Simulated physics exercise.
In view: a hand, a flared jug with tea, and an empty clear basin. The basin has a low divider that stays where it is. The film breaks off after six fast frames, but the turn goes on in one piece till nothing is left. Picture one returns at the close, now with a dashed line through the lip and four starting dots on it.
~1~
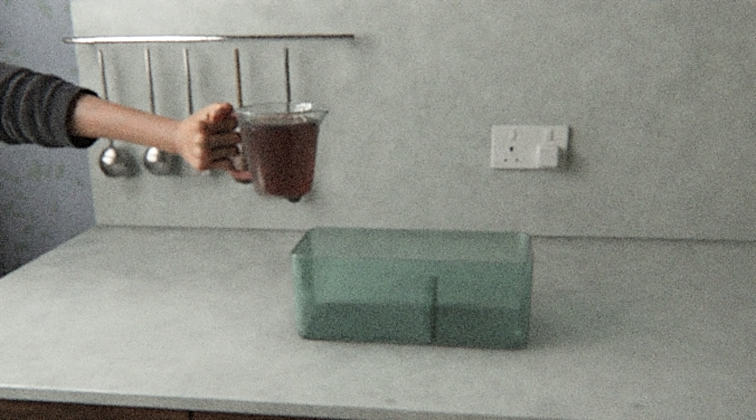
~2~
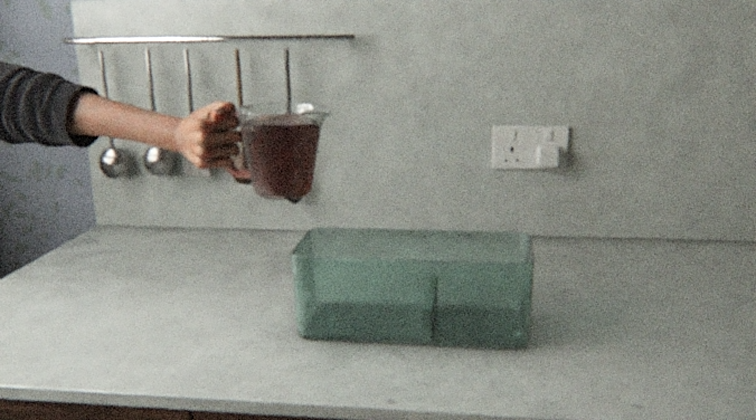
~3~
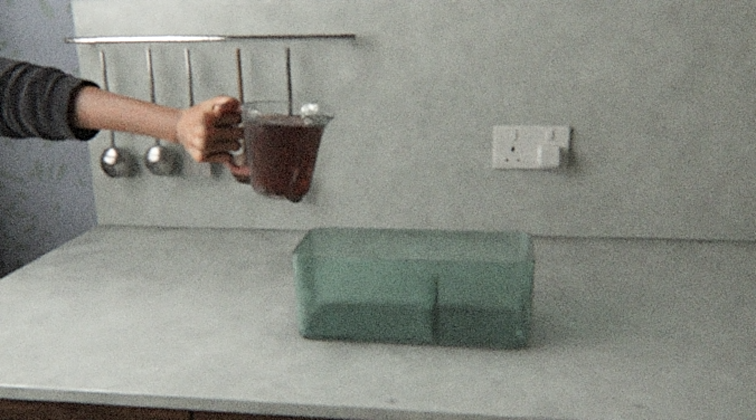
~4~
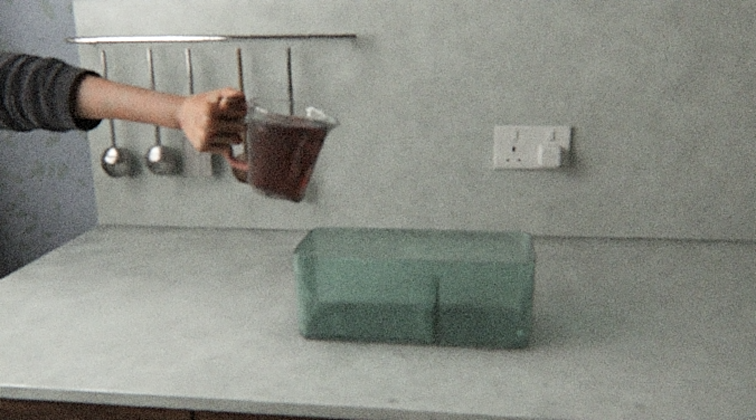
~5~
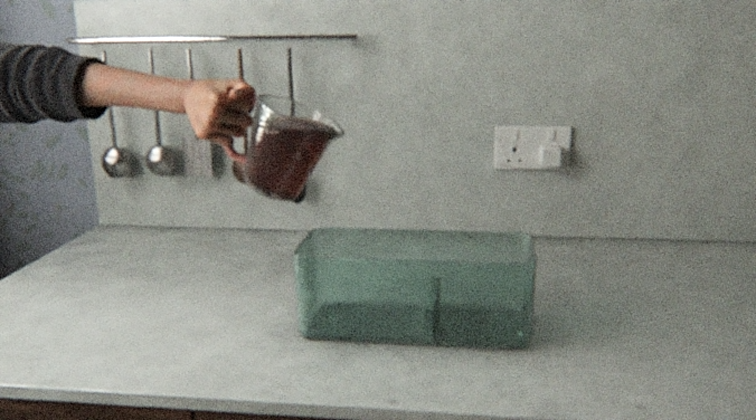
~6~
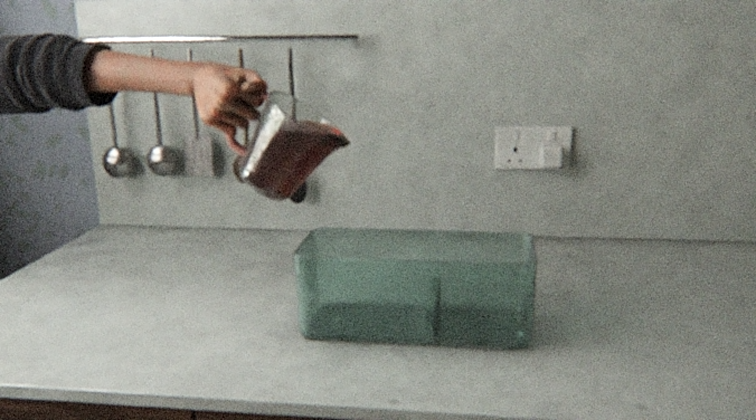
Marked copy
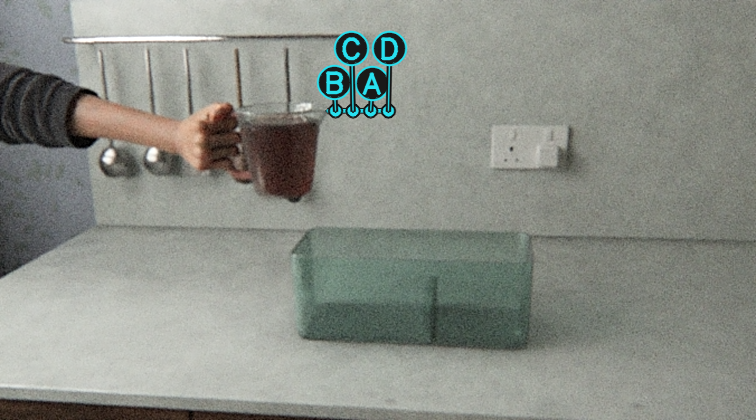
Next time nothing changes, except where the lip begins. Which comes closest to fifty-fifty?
Use place D.
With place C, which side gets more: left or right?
The left side.
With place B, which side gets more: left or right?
The left side.
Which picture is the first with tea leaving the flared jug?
In picture 6.
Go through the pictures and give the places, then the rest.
The first picture shows upright, lip at (328, 110); basin from (297, 335) to (528, 346); top of the wall at (430, 292); nothing has left yet.
The second picture shows upright, lip at (329, 112); nothing has left yet.
The third picture shows tipped about 6°, lip at (333, 116); nothing has left yet.
The fourth picture shows tipped about 14°, lip at (338, 123); nothing has left yet.
The fifth picture shows tipped about 23°, lip at (343, 133); nothing has left yet.
The sixth picture shows tipped about 34°, lip at (346, 146); tea is over the lip, down to (346, 146).
On the marked copy, A at (370, 110); B at (335, 110); C at (353, 110); D at (388, 110).
For place A, about 76 % ends left of the wall and 21 % right of it; 3 % is lost outside.
For place B, about 91 % ends left of the wall and 7 % right of it.
For place C, about 90 % ends left of the wall and 7 % right of it; 3 % is lost outside.
For place D, about 51 % ends left of the wall and 47 % right of it.
